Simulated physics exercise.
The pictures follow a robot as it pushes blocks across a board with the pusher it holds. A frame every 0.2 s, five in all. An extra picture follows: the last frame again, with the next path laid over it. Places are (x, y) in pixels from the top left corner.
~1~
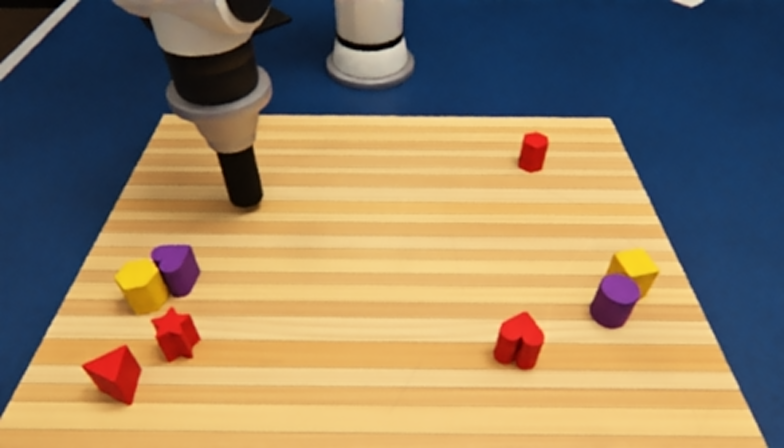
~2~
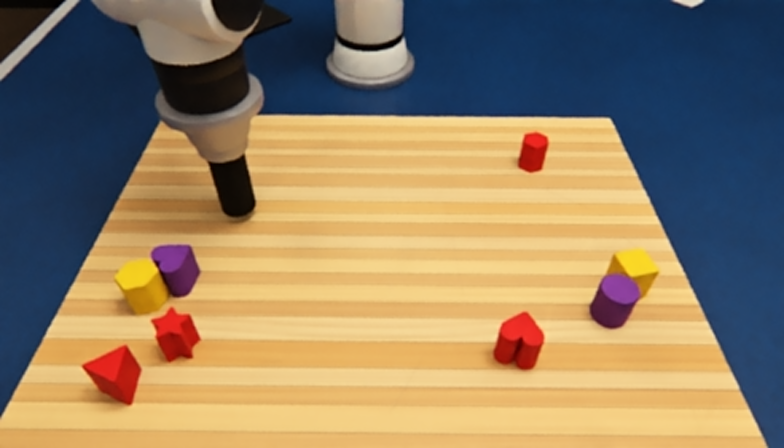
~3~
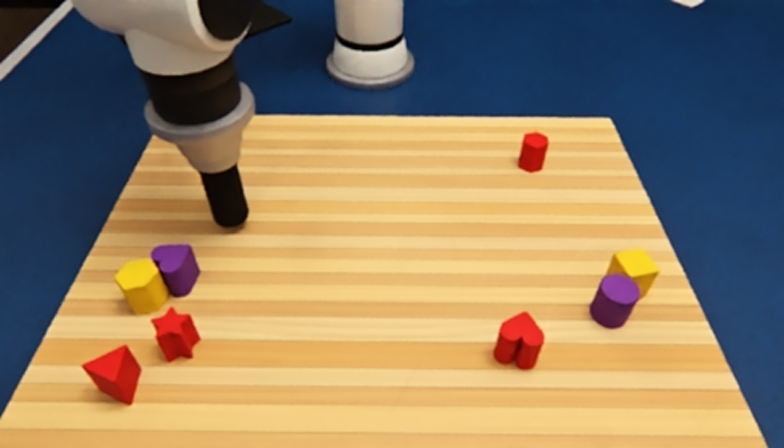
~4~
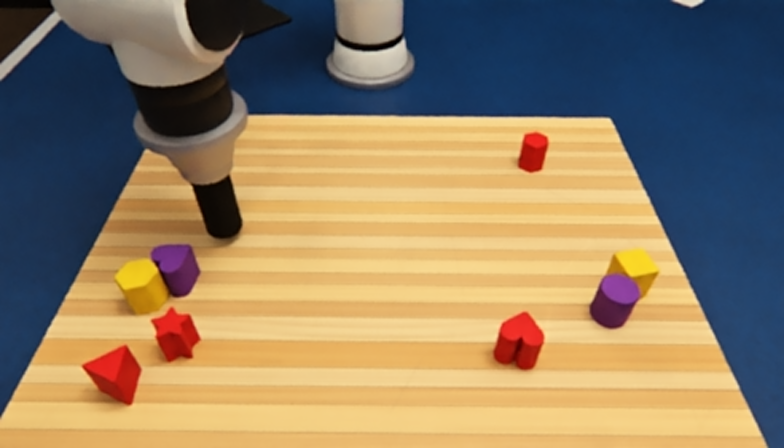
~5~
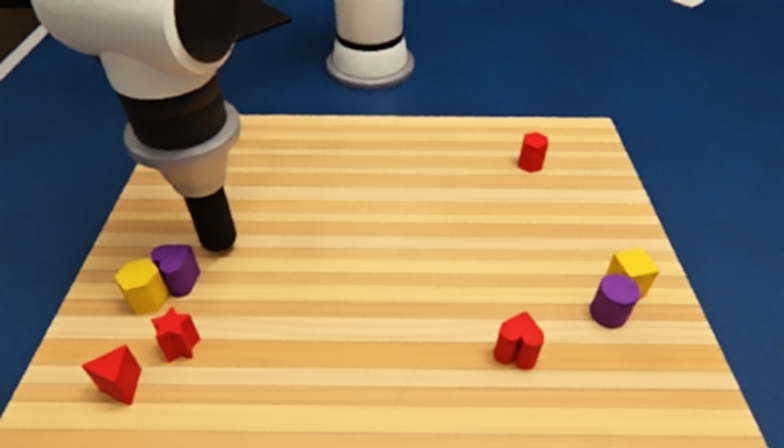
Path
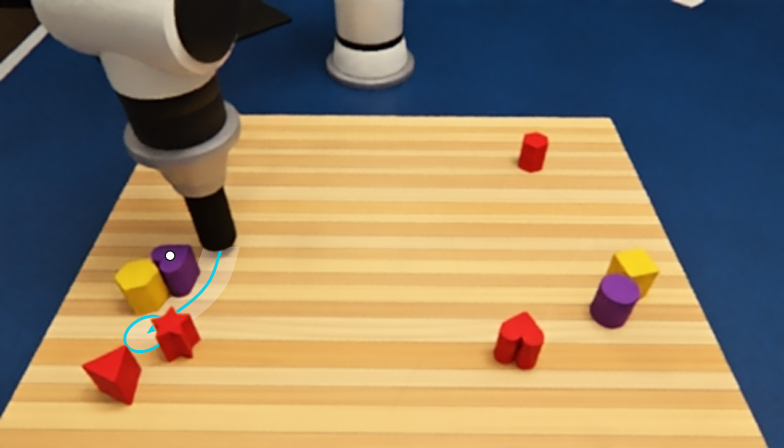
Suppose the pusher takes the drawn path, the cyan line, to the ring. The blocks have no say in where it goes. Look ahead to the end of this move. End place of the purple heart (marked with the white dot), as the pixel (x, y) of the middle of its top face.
Its top centre lands on (94, 307).
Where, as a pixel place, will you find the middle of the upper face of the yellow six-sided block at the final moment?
Located at (91, 281).
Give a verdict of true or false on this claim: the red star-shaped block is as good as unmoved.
True
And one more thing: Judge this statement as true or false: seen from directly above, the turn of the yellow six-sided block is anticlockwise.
The statement is false.
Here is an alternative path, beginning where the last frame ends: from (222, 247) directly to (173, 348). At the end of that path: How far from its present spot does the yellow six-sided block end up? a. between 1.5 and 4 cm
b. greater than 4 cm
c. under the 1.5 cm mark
My answer is option a.
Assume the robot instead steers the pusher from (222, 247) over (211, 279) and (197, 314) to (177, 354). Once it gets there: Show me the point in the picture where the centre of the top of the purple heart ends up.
At the end it should sit near (144, 295).
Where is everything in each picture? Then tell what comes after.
Pusher tip (247, 198); block tops, yellow six-sided block (136, 273); red star-shaped block (169, 322); purple heart (170, 256), in the first frame.
Pusher (239, 206); blocks unchanged, in the second frame.
Pusher (232, 216); blocks unchanged, in the third frame.
Pusher (225, 227); blocks unchanged, in the fourth frame.
Pusher (219, 240); yellow six-sided block (136, 273); red star-shaped block (169, 322); purple heart (170, 256), in the fifth frame.
Path on the board, from (222, 247) by way of (212, 277) and (185, 306) to (147, 333); the dot is on the purple heart.
The first path, step by step. One third of the way, pusher (209, 270); yellow six-sided block (124, 278), turned 20° clockwise; purple heart (160, 268), turned 20° clockwise.
Two thirds of the way, pusher (180, 300); yellow six-sided block (101, 281), turned 60° clockwise; purple heart (131, 290), turned 60° clockwise.
At the end, pusher (143, 326); yellow six-sided block (91, 281), turned 85° clockwise; red star-shaped block in place; purple heart (94, 307), turned 100° clockwise.
